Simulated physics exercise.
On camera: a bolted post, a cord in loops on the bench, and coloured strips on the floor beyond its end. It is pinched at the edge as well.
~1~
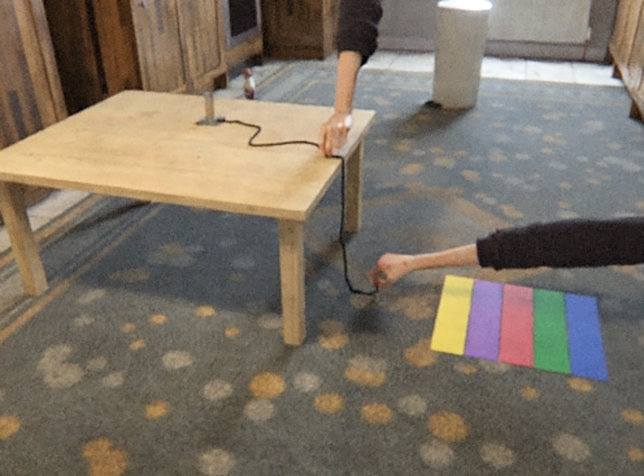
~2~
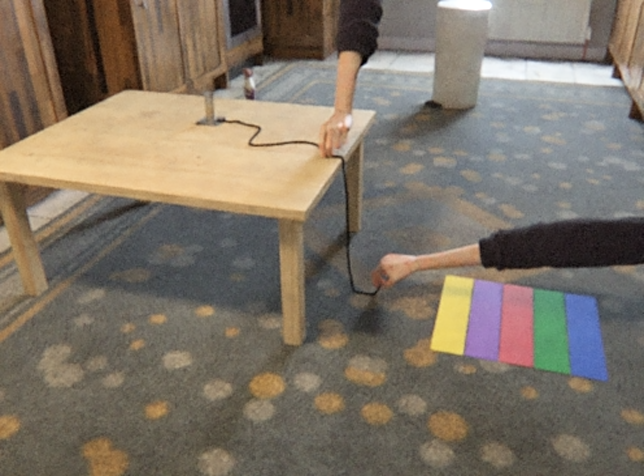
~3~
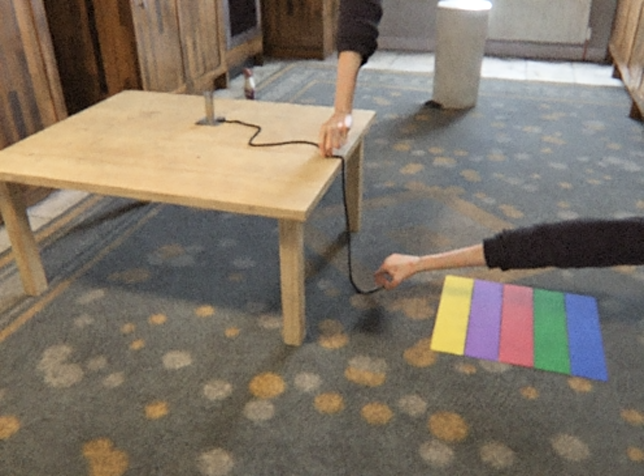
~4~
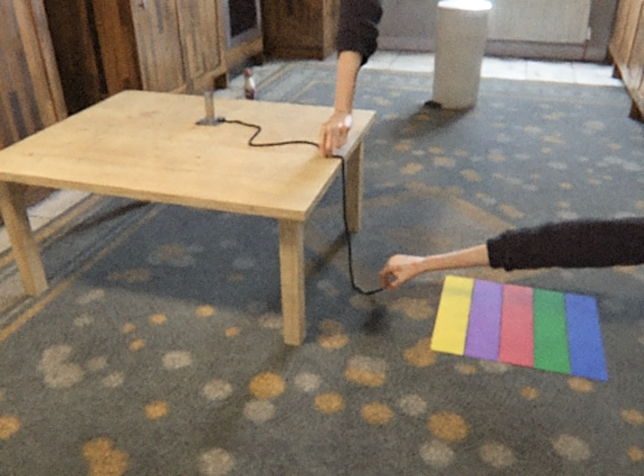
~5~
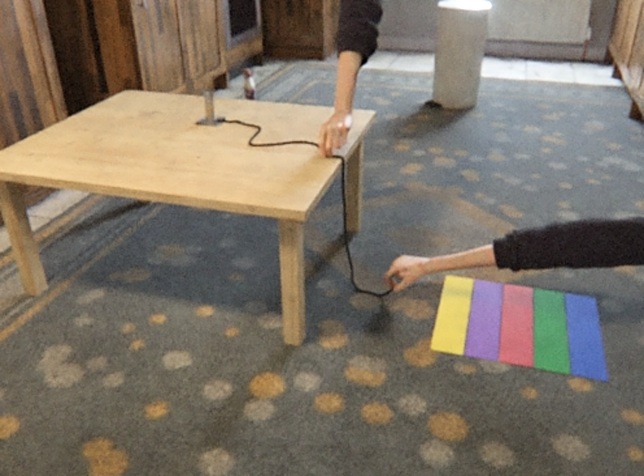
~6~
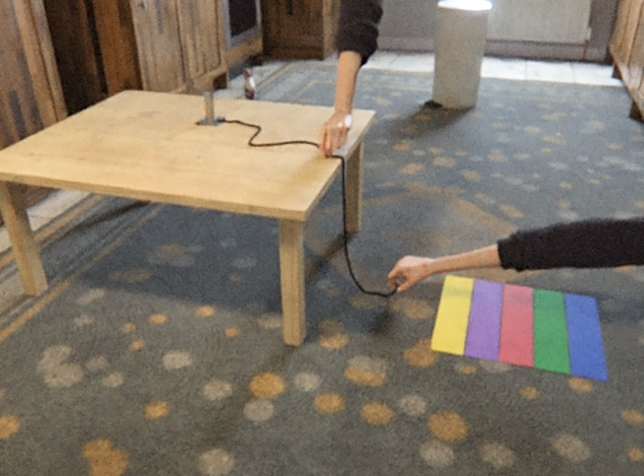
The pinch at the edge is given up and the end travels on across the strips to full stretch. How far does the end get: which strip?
The end stops over the green strip.
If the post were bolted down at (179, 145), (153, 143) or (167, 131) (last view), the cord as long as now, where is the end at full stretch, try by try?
Near (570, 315), (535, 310) and (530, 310).
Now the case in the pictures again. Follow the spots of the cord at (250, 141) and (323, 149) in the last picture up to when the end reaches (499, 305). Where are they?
They go to (294, 140) and to (354, 183).
Early on, end near (499, 305); over purple.
Midway, end near (537, 311); over green.
At the end of the slack, end near (561, 315); over green. It gets as far as the green strip.
